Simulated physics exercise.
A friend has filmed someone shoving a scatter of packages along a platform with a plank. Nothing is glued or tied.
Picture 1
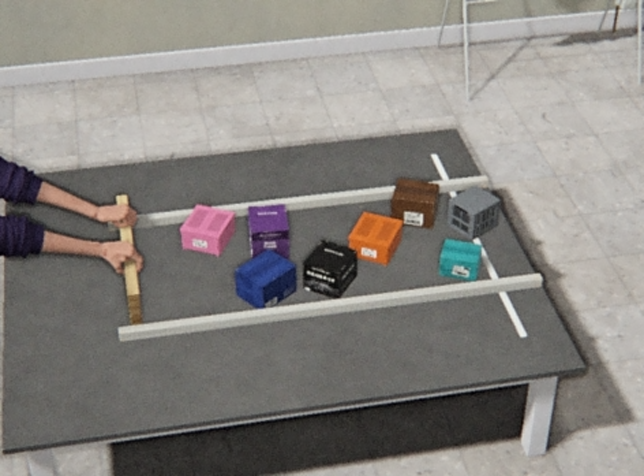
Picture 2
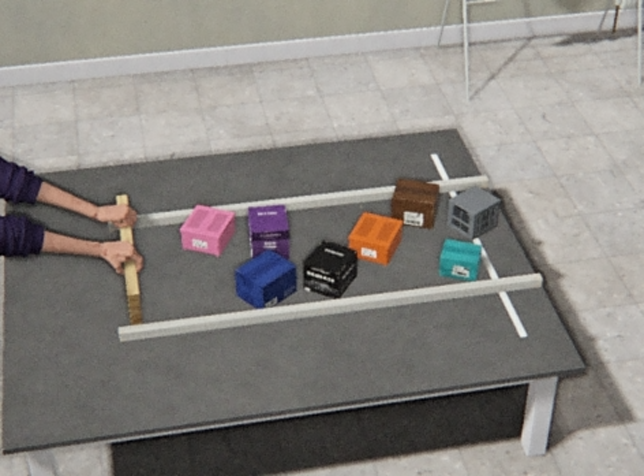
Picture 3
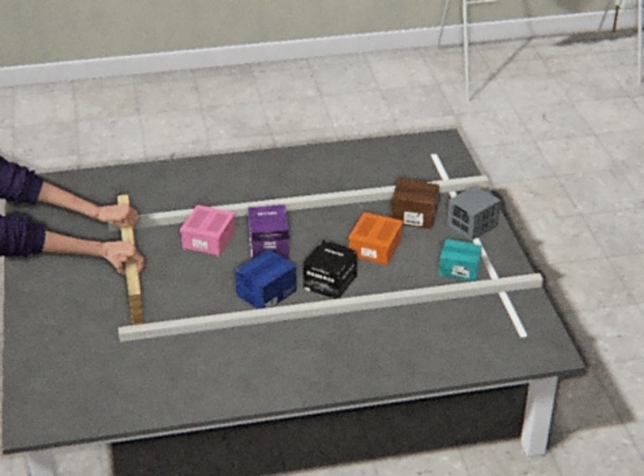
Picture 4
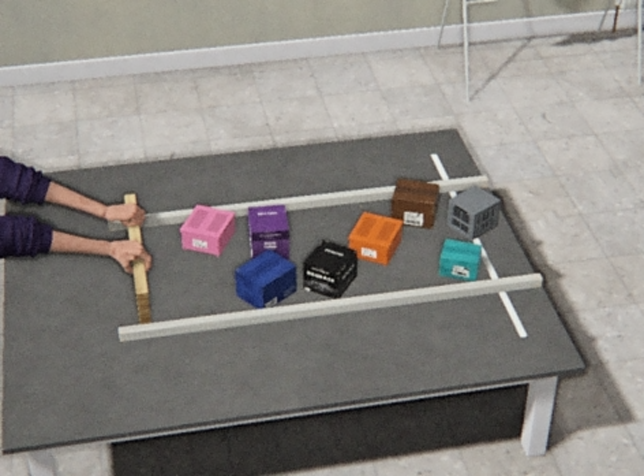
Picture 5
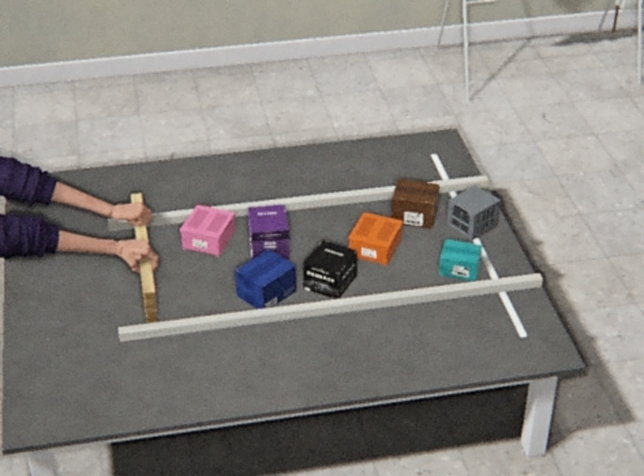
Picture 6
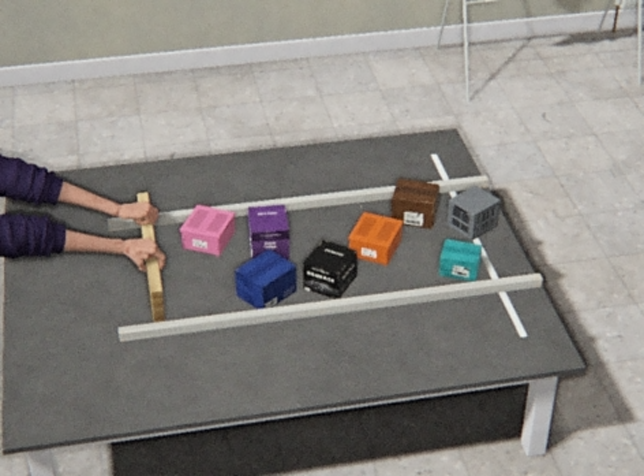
Two hands slide a wooden plank slightly right across a table toward scattered, unmoving colored boxes.
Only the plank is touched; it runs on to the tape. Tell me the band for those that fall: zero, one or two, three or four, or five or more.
The number that fall off is five or more.
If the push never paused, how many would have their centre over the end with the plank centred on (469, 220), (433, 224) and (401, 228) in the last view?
It would be 5, 2 and 0.
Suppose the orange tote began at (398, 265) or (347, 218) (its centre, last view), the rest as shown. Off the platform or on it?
The orange tote goes over; drops off.
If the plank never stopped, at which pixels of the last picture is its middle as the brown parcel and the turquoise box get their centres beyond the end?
At (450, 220) for the brown parcel; at (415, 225) for the turquoise box.
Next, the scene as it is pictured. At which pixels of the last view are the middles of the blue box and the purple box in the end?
About (516, 259), and the other about (494, 216).
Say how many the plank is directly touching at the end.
The number is 3.
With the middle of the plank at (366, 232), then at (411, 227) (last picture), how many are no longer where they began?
7 and 8.
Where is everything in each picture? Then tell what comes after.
Grey crate (474, 213); turquoise box (461, 260); brown parcel (415, 204); plank (129, 260); tape (475, 237), in the first picture.
Turquoise box (461, 260); plank (129, 260), in the second picture.
Brown parcel (415, 204); blue box (266, 281), in the third picture.
Grey crate (474, 213); purple box (269, 233), in the fourth picture.
Turquoise box (461, 260); pink tote (209, 231), in the fifth picture.
Grey crate (474, 213); turquoise box (461, 260); brown parcel (415, 204); plank (151, 258); tape (475, 237), in the sixth picture.
Soon after, none off yet; grey crate at rest near (474, 213); turquoise box at rest near (461, 260); brown parcel at rest near (415, 204).
In the end, the number that fall off is five or more; gone, black box, orange tote, brown parcel, turquoise box and grey crate.
